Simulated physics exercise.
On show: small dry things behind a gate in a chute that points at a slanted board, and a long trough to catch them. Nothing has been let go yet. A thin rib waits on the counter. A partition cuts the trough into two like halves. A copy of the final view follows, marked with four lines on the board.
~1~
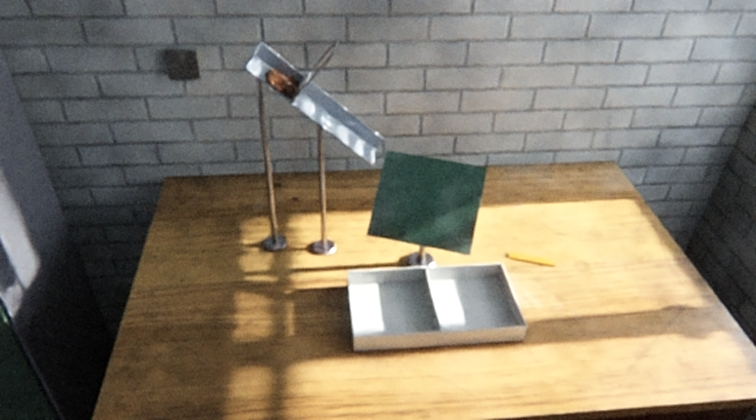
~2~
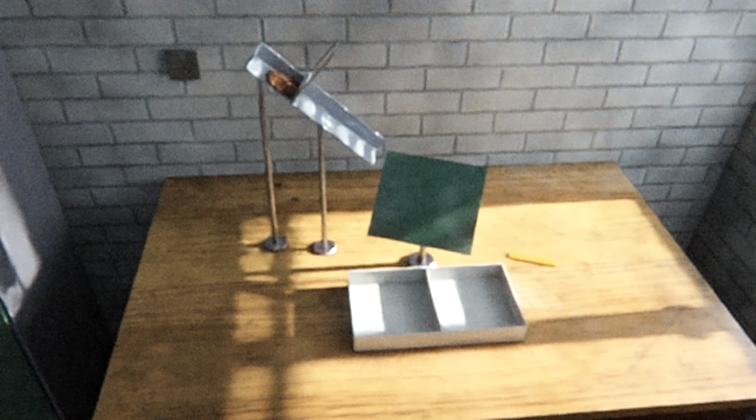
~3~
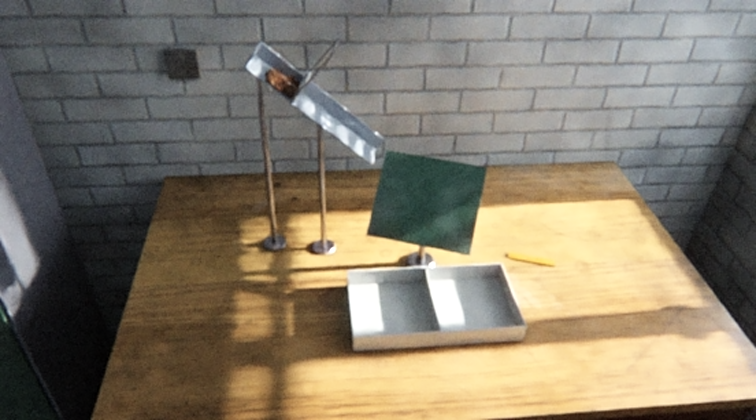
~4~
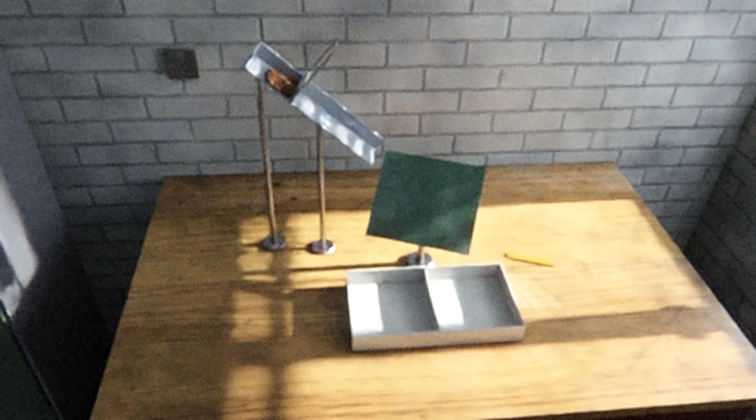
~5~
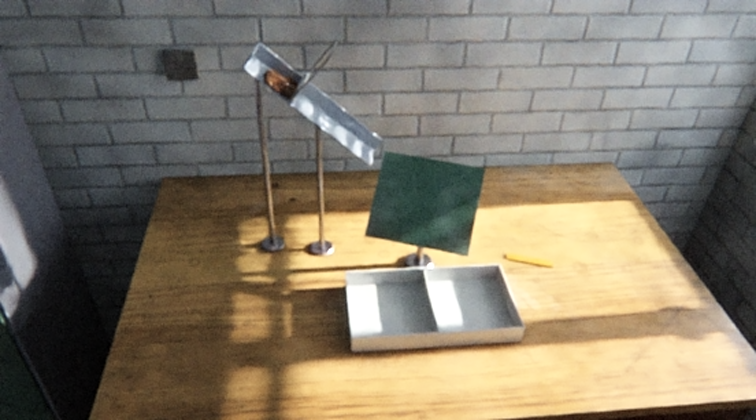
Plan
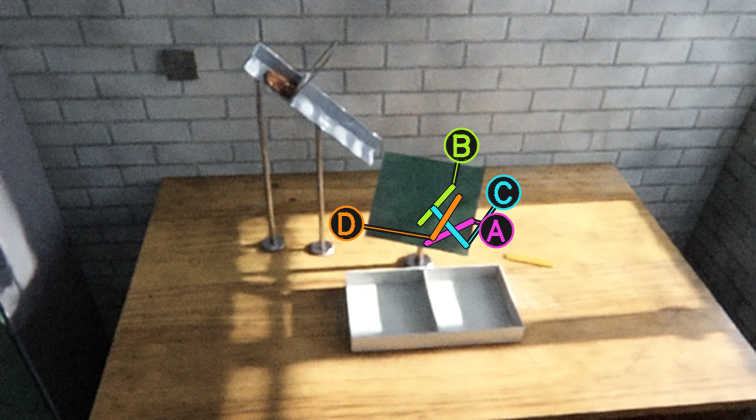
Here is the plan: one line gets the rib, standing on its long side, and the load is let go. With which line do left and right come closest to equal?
The best line is C.
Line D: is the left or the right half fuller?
More lands on the left.
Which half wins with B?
The left half.
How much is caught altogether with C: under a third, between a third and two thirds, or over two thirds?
Over two thirds.
On the marked copy, line A from (472, 221) to (426, 243); line B from (452, 186) to (420, 223); line C from (433, 208) to (466, 245); line D from (459, 196) to (432, 237).
With A, of what is caught, nearly all in the left half, a small part in the right.
With B, of what is caught, nearly all in the left half, a small part in the right.
With C, of what is caught, about a third in the left half, about two thirds in the right.
With D, of what is caught, nearly all in the left half, a small part in the right.
